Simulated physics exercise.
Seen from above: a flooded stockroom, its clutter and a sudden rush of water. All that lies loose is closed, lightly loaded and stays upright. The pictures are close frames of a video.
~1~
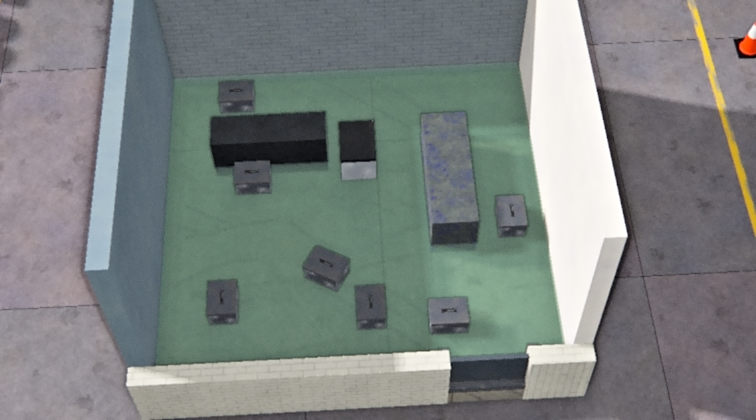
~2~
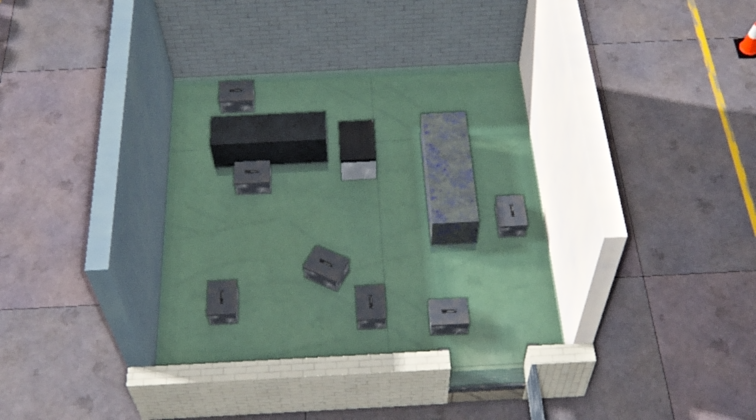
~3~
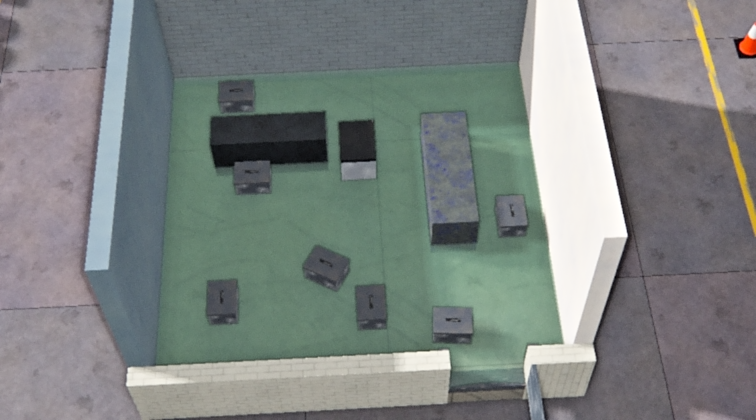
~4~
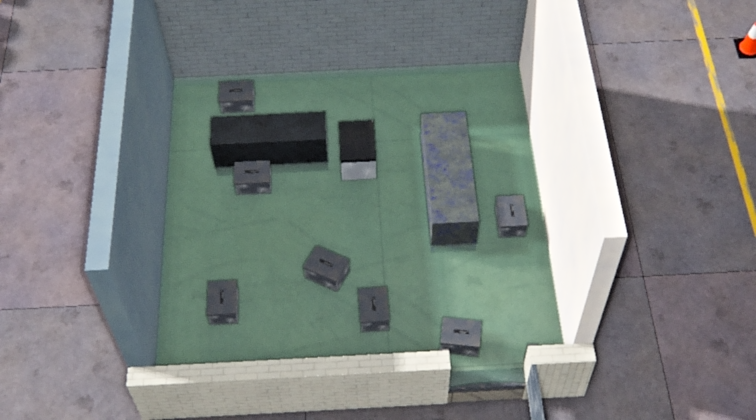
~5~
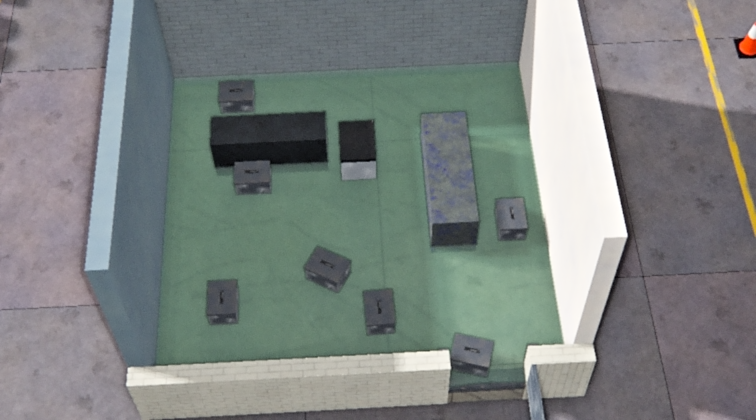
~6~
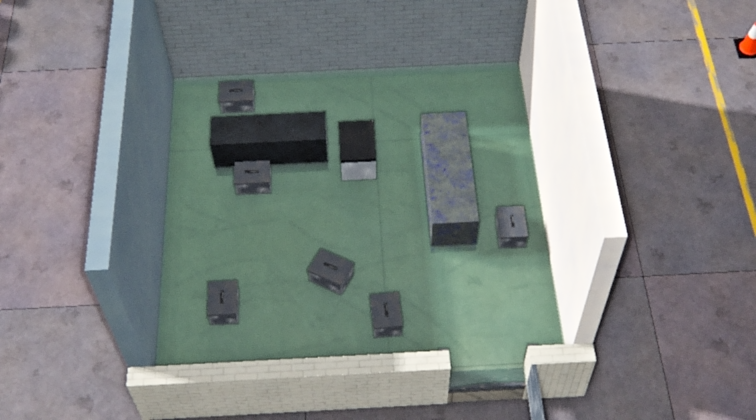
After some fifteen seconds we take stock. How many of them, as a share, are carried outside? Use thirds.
That comes to one to two thirds.
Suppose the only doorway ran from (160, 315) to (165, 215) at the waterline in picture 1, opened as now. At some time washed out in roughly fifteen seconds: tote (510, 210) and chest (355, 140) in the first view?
One after the other: No, inside.
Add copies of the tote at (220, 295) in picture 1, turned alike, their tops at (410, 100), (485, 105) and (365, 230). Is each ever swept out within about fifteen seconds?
In turn: No, no, out.
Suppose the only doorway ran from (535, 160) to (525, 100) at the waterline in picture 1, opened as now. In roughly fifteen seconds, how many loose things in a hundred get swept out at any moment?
I make it 20 per cent.
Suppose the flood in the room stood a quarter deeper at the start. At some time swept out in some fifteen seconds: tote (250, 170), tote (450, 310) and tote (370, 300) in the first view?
In that order: Kept in, gone, out.
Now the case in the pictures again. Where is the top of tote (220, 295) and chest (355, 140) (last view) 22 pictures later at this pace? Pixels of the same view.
Close to (271, 318) and (370, 184).
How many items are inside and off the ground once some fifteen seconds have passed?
4 of them.
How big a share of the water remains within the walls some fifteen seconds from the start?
About 66 per cent.
A moment on, 1 of 8 are out; 7 afloat.
Next, 2 of 8 are out; 6 afloat.
Later, 4 of 8 are out; 4 afloat.
In the end, 4 of 8 are out; 4 afloat.
